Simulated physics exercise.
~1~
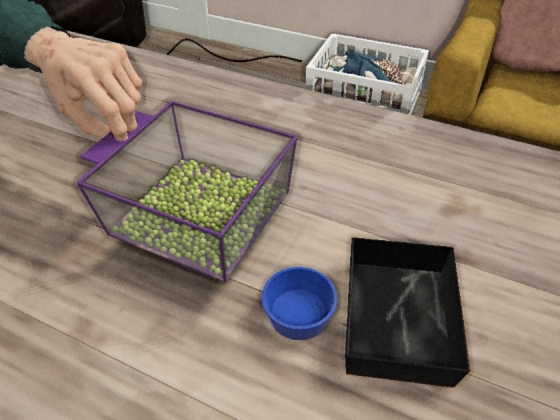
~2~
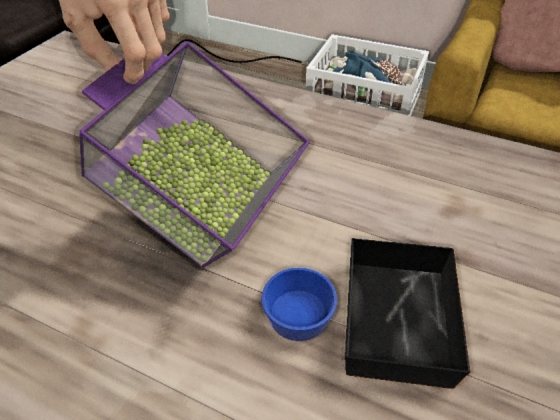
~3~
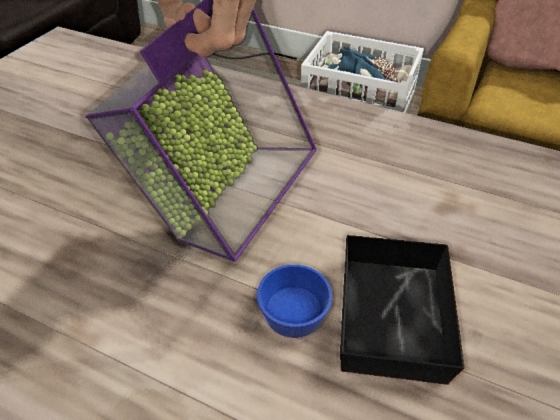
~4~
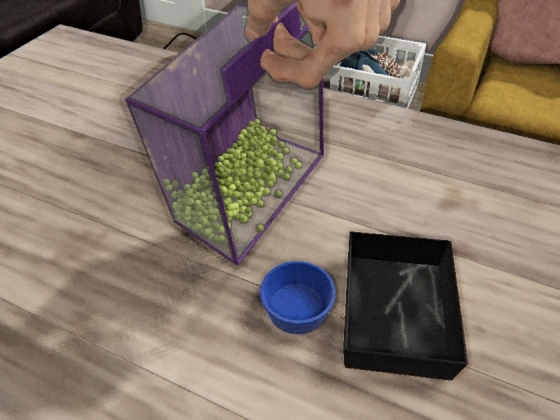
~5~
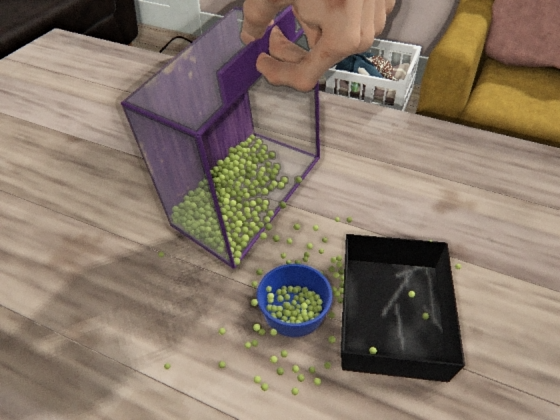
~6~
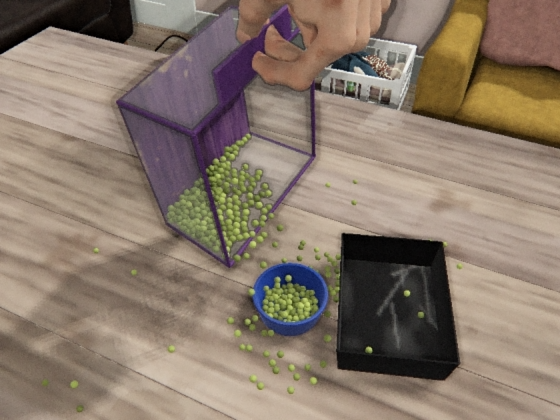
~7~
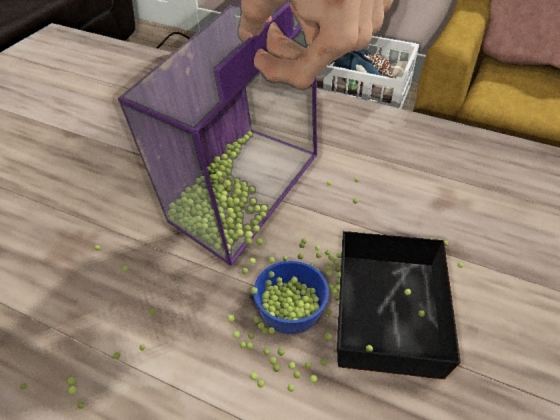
A hand tipping a clear purple-edged box of green peas, partly filling a blue dish and scattering others across the table.
